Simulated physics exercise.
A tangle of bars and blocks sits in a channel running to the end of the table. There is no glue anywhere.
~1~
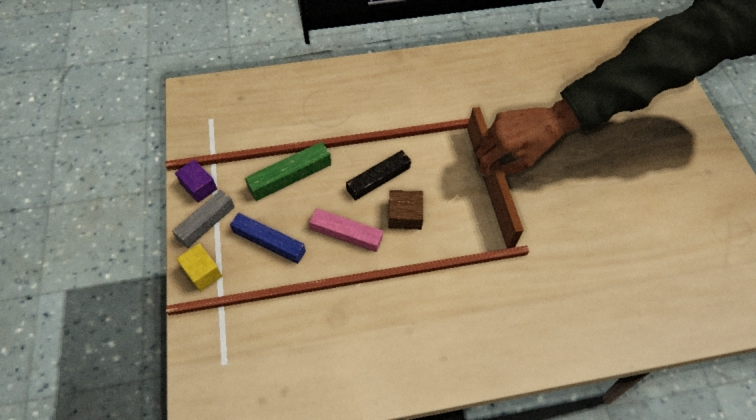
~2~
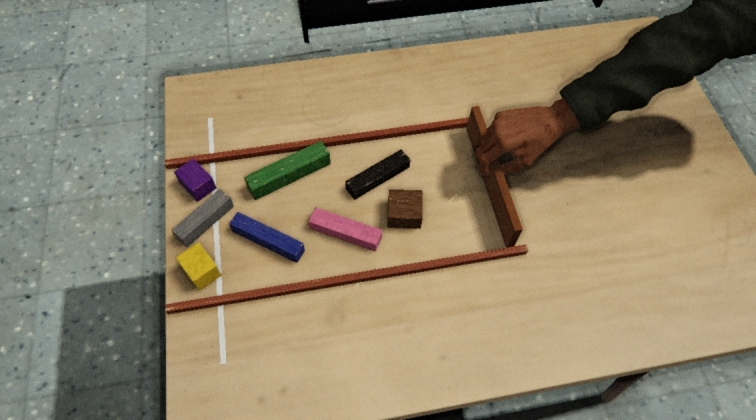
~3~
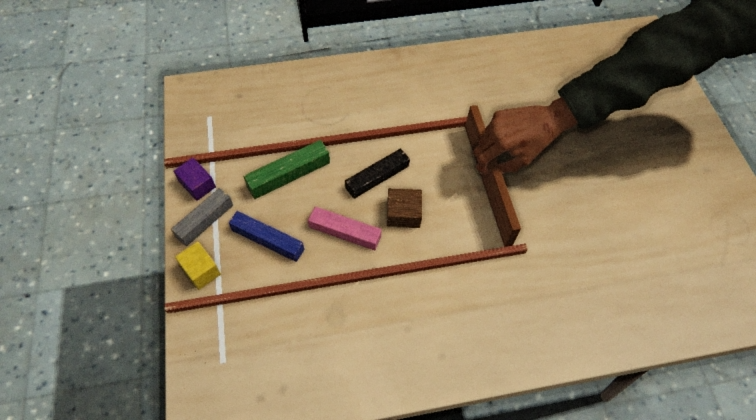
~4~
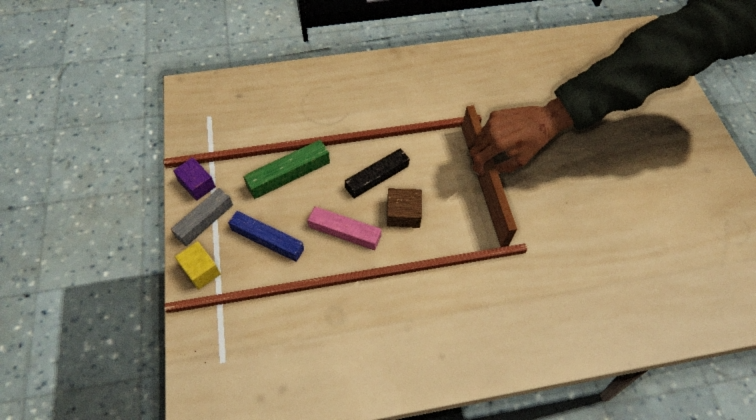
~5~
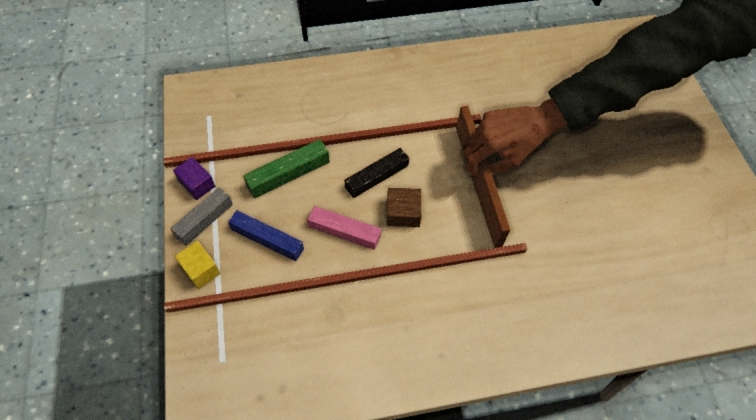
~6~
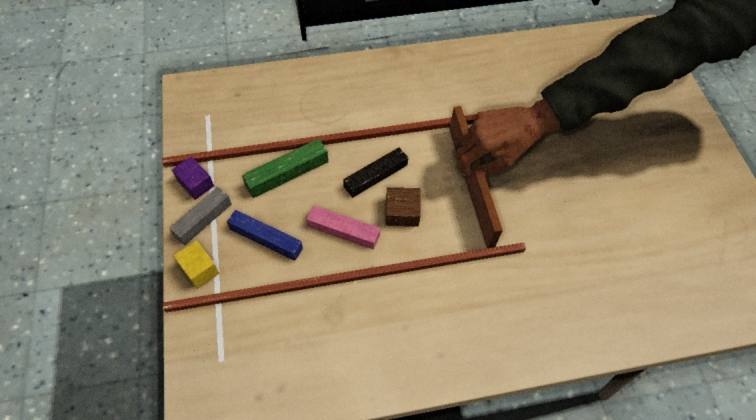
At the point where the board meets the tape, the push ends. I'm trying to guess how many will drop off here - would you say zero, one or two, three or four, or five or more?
Most likely the ones that land below will number more than a pair, under five.
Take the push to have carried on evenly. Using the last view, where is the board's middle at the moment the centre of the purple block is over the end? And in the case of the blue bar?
The middle is at (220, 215) when it's the purple block, and at (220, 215) when it's the blue bar.
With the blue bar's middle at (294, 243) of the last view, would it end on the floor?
The blue bar plunges.
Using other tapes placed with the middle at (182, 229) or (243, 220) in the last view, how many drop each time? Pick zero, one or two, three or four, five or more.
Five or more; just one or two.
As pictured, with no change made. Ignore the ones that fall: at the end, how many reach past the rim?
The count is 3.
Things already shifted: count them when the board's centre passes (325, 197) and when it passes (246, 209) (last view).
The count reaches 5 first and 8 second.
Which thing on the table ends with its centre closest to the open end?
The green bar is it.
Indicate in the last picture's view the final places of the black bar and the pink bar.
They end up close to (180, 209) and (181, 267).
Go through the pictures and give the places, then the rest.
Purple block (196, 181); yellow block (200, 268); grey bar (204, 219); board (493, 175); tape (217, 227), in the first frame.
Yellow block (199, 267); blue bar (267, 237), in the second frame.
Grey bar (203, 217); green bar (288, 169), in the third frame.
Purple block (195, 179); board (487, 174), in the fourth frame.
Yellow block (198, 265); black bar (377, 173), in the fifth frame.
Purple block (193, 178); yellow block (197, 265); grey bar (201, 216); board (474, 175); tape (214, 224), in the sixth frame.
Soon after, none off yet; purple block at rest near (193, 178); yellow block at rest near (197, 265); grey bar at rest near (201, 216).
After that, none off yet; purple block at rest near (192, 178); yellow block at rest near (197, 265); grey bar displaced a little near (187, 224).
In the end, the number that fall off is three or four; gone, blue bar, grey bar, yellow block and purple block.
